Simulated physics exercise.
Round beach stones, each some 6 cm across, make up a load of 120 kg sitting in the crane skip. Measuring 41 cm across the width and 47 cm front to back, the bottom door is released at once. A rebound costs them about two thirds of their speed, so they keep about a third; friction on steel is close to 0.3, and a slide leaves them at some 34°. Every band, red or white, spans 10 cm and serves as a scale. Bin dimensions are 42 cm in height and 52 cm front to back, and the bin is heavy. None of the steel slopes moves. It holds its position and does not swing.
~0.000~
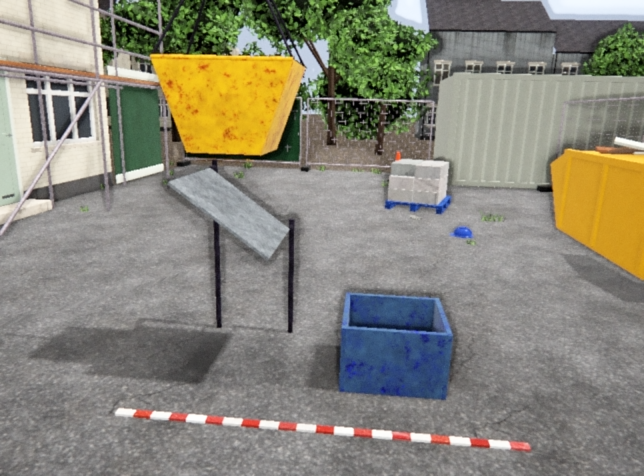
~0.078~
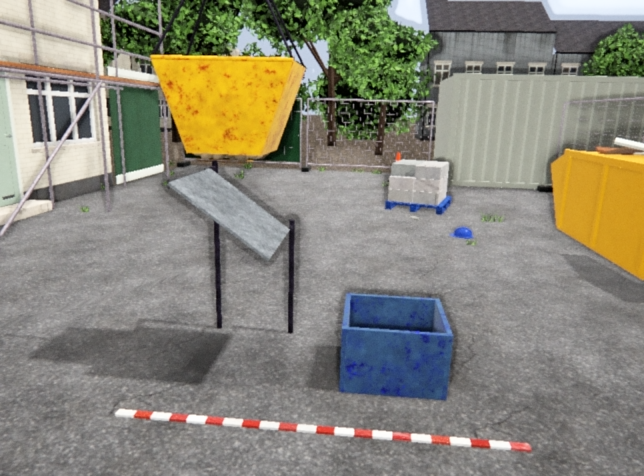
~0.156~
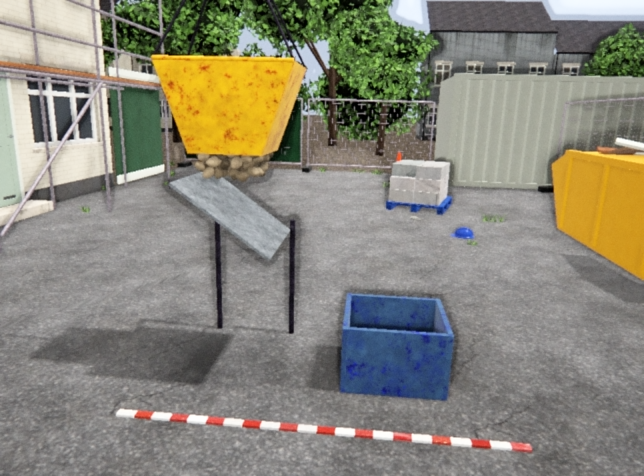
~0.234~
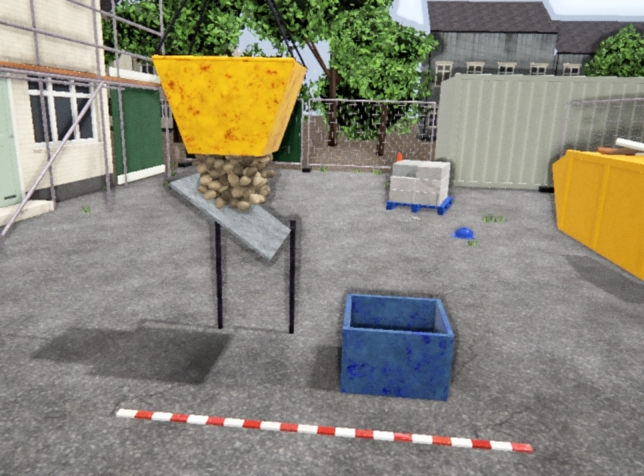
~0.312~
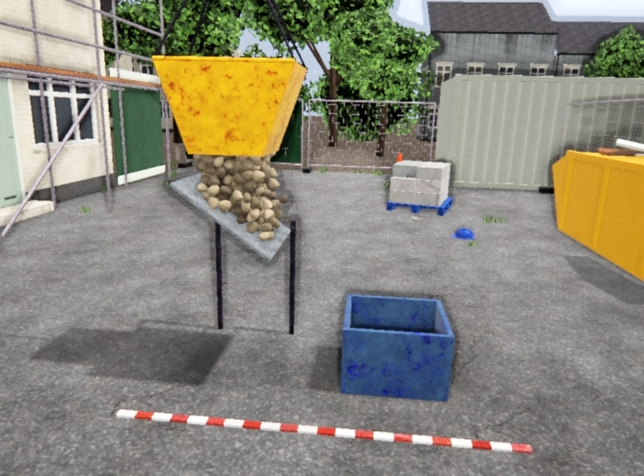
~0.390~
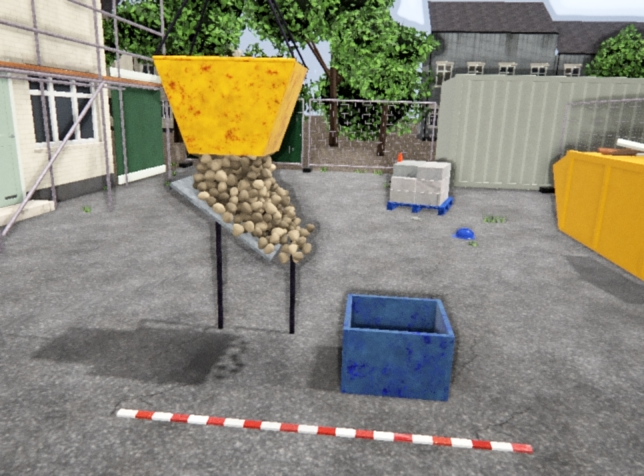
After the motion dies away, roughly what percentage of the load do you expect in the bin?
I would expect roughly 11 per cent in the bin.
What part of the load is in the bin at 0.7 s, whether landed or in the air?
Share: Around 5 %.
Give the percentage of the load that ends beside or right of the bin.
Share of load: Near 35 %.
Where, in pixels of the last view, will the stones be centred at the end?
Around (340, 365).
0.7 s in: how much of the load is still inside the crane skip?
About 0 % remains inside.
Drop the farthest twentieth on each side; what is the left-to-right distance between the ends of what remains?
Around 120 centimetres.
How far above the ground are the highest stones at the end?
Max stone height at rest approx 16 cm.
After 0.7 s, 0 % in the crane skip, 18 % on the steel, 72 % falling or lying left of the bin, 4 % falling or lying in the bin, 6 % falling or lying beside or right of the bin; the stones farthest right are at (402, 370).
After 1.1 s, 0 % in the crane skip, 57 % falling or lying left of the bin, 11 % falling or lying in the bin, 31 % falling or lying beside or right of the bin; the stones farthest right are at (469, 389).
After 1.7 s, 0 % in the crane skip, 53 % falling or lying left of the bin, 11 % falling or lying in the bin, 36 % falling or lying beside or right of the bin; the stones farthest right are at (566, 404).
After 2.6 s, 0 % in the crane skip, 53 % falling or lying left of the bin, 11 % falling or lying in the bin, 36 % falling or lying beside or right of the bin; the stones farthest right are at (592, 403).
After 4.5 s, 0 % in the crane skip, 53 % left of the bin, 11 % in the bin, 36 % beside or right of the bin; the stones farthest right are at (592, 403).
